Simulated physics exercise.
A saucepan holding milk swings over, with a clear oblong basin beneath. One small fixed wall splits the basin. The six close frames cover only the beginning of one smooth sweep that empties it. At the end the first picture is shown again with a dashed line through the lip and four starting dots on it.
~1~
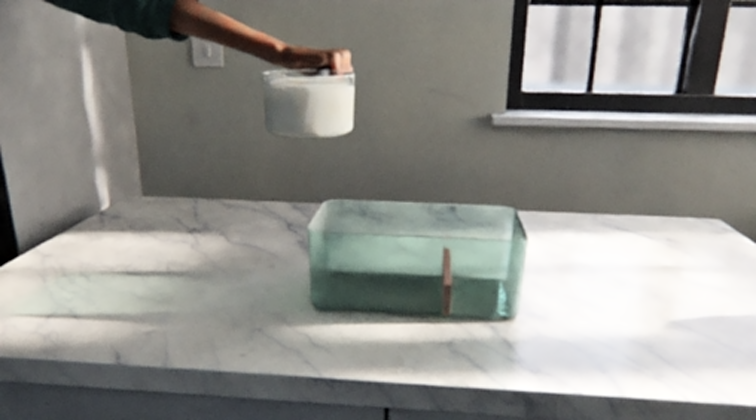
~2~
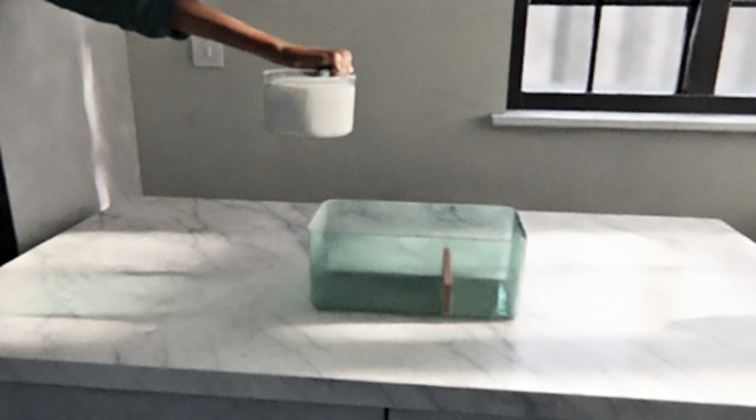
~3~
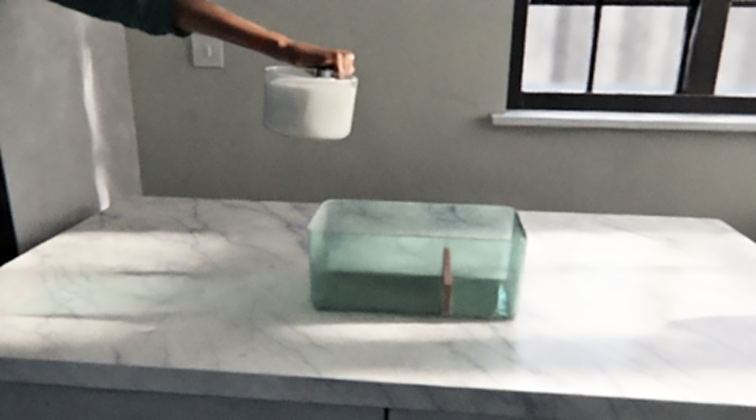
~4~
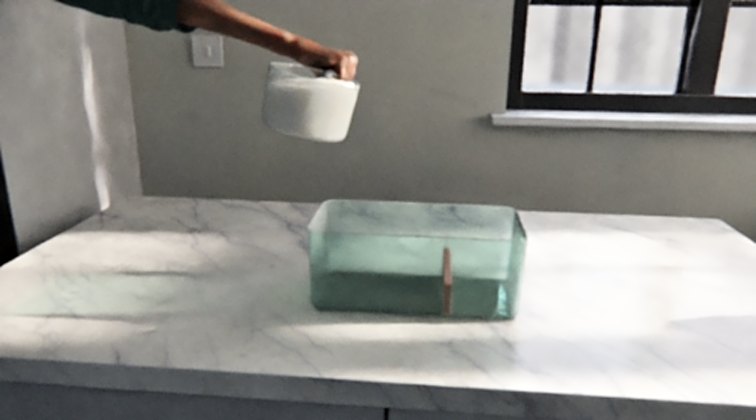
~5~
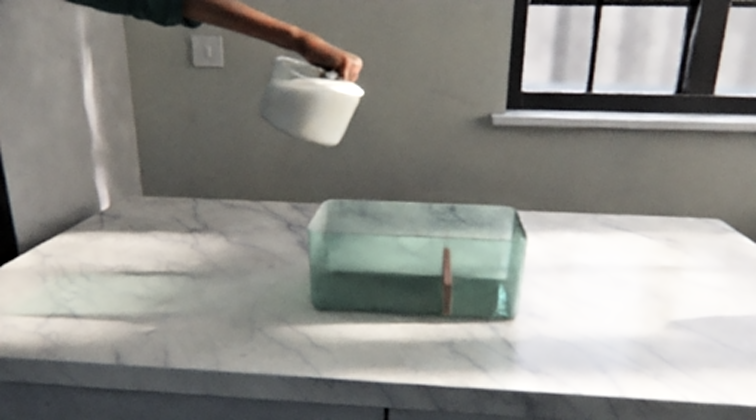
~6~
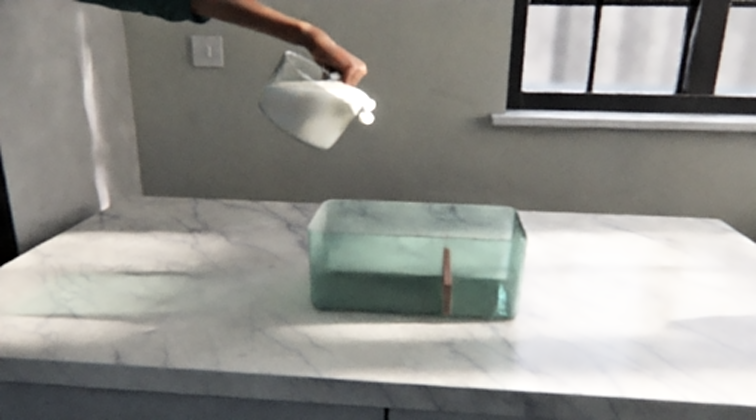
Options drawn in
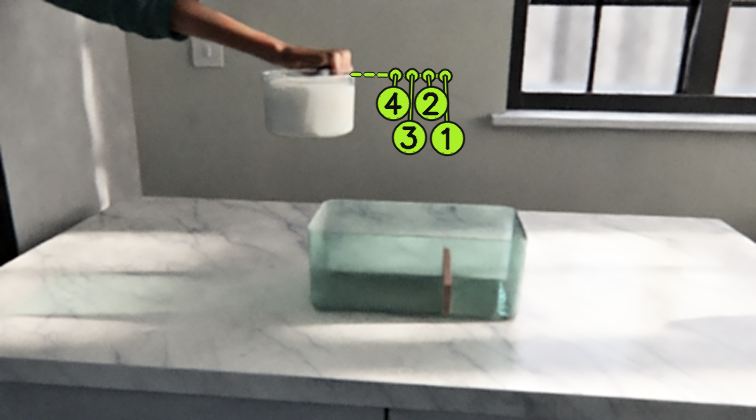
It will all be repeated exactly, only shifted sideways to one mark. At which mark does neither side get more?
Go for 4.
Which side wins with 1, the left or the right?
The right side.
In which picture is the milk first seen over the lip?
In picture 5.
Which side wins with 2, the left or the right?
The right one.
On the marked copy, 1 at (445, 76); 2 at (428, 75); 3 at (412, 75); 4 at (395, 75).
With 1, about 21 % ends left of the wall and 77 % right of it.
With 2, about 16 % ends left of the wall and 83 % right of it.
With 3, about 26 % ends left of the wall and 73 % right of it.
With 4, about 47 % ends left of the wall and 52 % right of it.
